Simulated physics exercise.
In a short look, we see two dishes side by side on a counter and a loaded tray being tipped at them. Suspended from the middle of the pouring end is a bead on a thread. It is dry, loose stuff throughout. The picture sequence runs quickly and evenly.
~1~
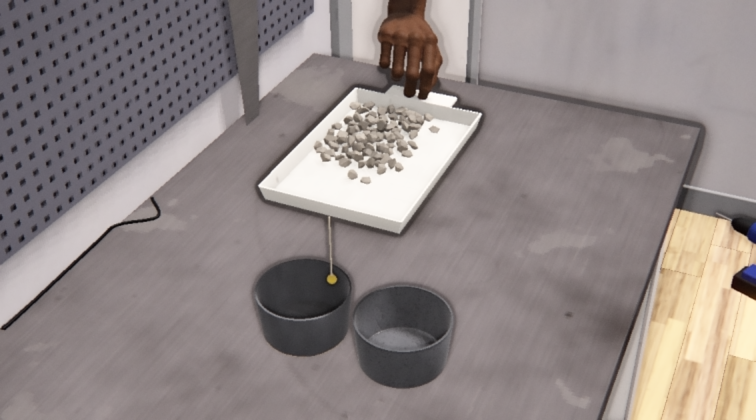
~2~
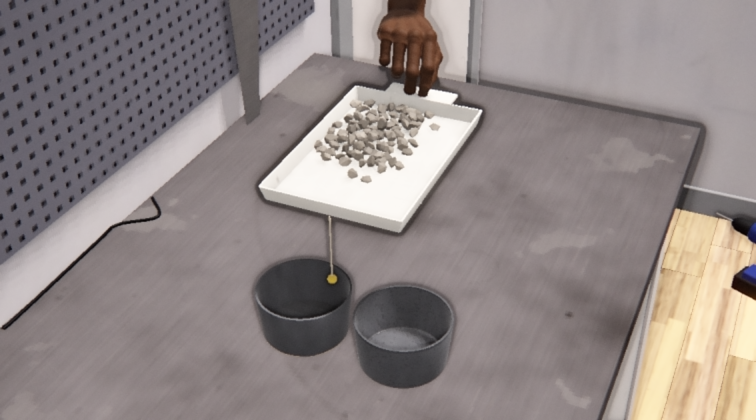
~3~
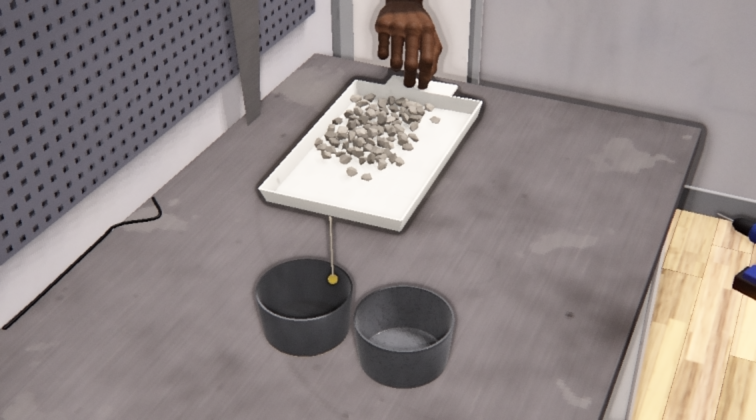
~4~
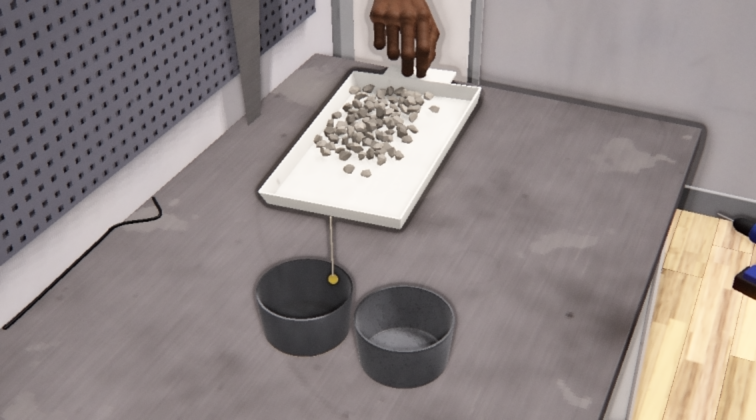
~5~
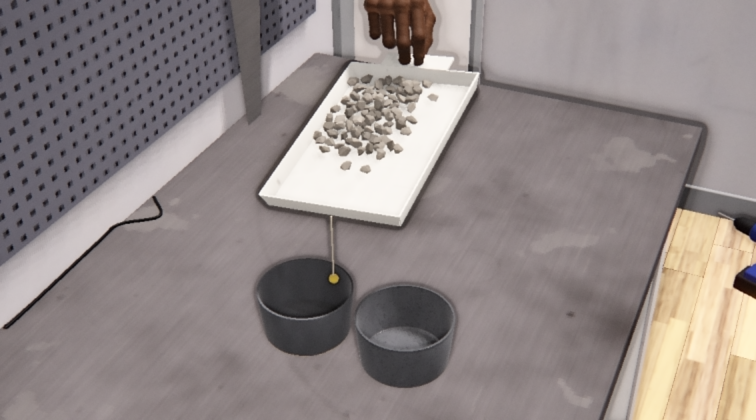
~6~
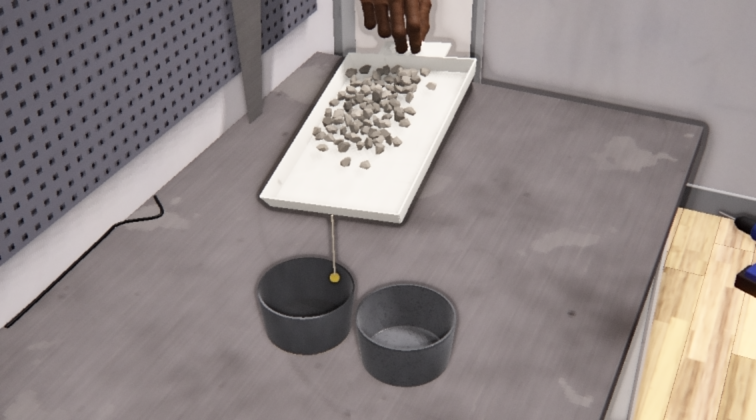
We see a hand at the far end of a white tray of gravel, above two dark dishes on a counter, gradually raising that end so the tray tilts more steeply, while a bead hangs nearly still on its thread.
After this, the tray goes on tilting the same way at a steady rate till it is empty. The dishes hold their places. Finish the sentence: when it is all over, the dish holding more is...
The left one.
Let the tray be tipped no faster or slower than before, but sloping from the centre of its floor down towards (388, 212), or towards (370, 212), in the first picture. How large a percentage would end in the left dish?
Respectively close to 0 and 10 in a hundred.
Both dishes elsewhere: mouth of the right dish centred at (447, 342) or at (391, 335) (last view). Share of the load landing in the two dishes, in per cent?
Well, you'd get about 0 per cent and then about 50 per cent.
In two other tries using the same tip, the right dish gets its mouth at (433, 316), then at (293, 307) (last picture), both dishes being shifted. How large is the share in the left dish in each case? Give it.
10% for the first placement, 10% for the second.
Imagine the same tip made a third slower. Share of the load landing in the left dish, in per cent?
I'd expect near 60 per cent.
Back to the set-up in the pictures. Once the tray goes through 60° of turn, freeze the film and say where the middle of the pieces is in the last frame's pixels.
Load centre: Approx. (294, 176).
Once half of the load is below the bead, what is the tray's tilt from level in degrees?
It sits at roughly 85°.
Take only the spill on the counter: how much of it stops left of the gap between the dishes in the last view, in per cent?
Close to 100 %.
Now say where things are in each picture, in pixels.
In the first frame, corners of the pouring end at (265, 185) and (399, 218), level; middle of the load at (379, 138), bits of gravel; left dish at (282, 334); right dish at (383, 366); bead on its thread at (332, 279).
In the second frame, corners of the pouring end at (265, 185) and (399, 218), level; middle of the load at (379, 136).
In the third frame, corners of the pouring end at (265, 187) and (399, 217), tipped barely, lowest at the left corner; middle of the load at (379, 131).
In the fourth frame, corners of the pouring end at (265, 190) and (398, 215), tipped a little, lowest at the left corner; middle of the load at (379, 124).
In the fifth frame, corners of the pouring end at (265, 192) and (397, 213), tipped a little, lowest at the left corner; middle of the load at (377, 116).
In the sixth frame, corners of the pouring end at (265, 194) and (396, 211), tipped clearly, lowest at the left corner; middle of the load at (376, 109); left dish at (284, 333); right dish at (386, 364).
Soon, tray tipped steeply; nearly all on the tray; a stray few in the air.
A while on, tray tipped right over; about a third on the tray; about a quarter in the left dish; about a third outside both; a small part in the air.
Towards the end, tray tipped past a quarter turn; about half in the left dish; about half outside both.
Finally, tray tipped past a quarter turn; none in the right dish; about half in the left dish; about half outside both.
